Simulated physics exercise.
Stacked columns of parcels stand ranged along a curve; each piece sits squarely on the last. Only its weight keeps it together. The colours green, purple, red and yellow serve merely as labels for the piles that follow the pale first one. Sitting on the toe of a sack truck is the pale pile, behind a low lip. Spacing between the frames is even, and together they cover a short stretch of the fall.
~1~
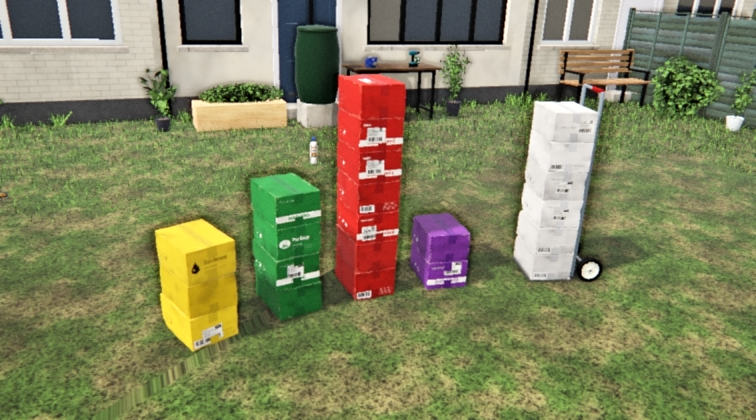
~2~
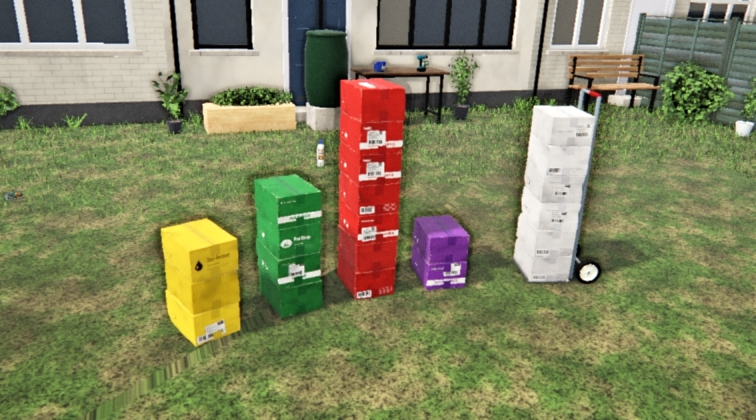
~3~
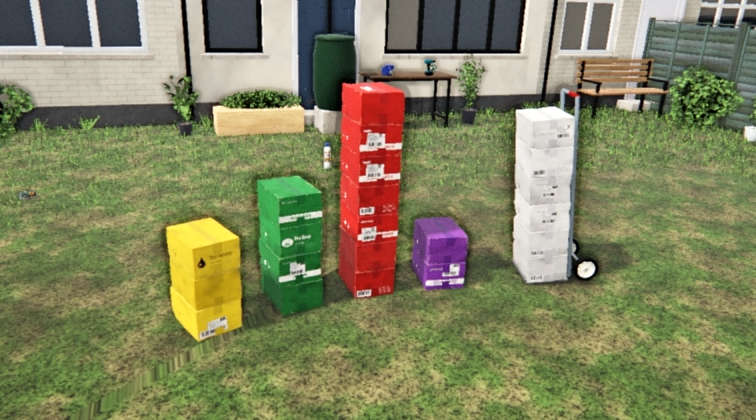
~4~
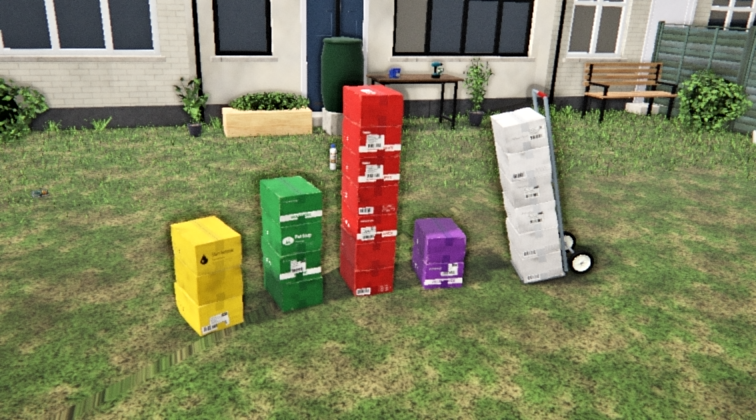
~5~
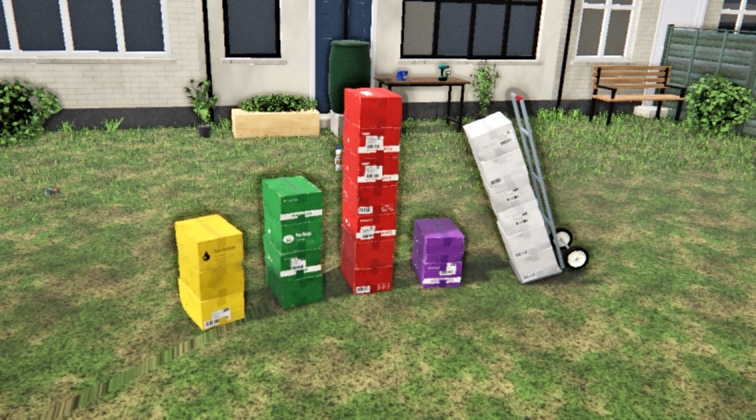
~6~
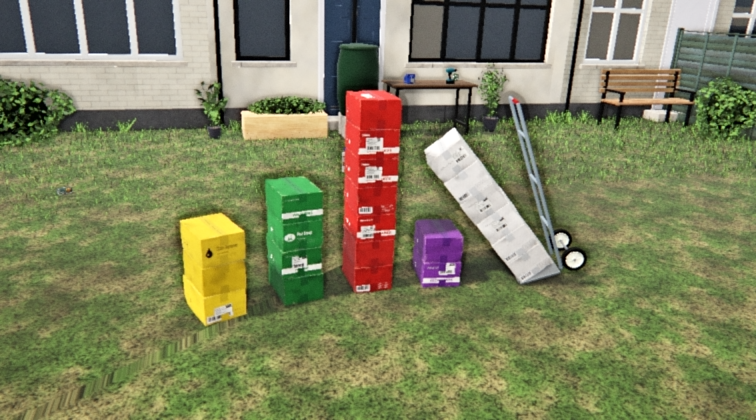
Back garden lawn with yellow, green, red and purple box stacks standing still as a white stack on a sack truck leans left.
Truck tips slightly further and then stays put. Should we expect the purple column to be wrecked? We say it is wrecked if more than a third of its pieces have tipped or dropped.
No.
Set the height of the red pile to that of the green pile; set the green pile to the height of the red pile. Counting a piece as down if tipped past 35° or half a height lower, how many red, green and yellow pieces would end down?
By colour, the number down is red 0, green 0 and yellow 0.
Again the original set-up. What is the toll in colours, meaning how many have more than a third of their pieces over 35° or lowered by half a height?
Going colour by colour, I get 0.
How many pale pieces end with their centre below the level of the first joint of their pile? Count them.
The pale count is 3.
Just after the last frame, 6 of the pale pile down; none of the 2 purple parcels down (0 of 16 in all colours); top purple parcel unmoved.
A moment on, 6 of the pale pile down; none of the 2 purple parcels down (0 of 16 in all colours); top purple parcel moved a little.
When it is over, 6 of the pale pile down; none of the 2 purple parcels down (0 of 16 in all colours); top purple parcel moved a little; top red parcel unmoved. In pixels of the last frame, middles, top purple parcel near (430, 239), top red parcel near (372, 110).
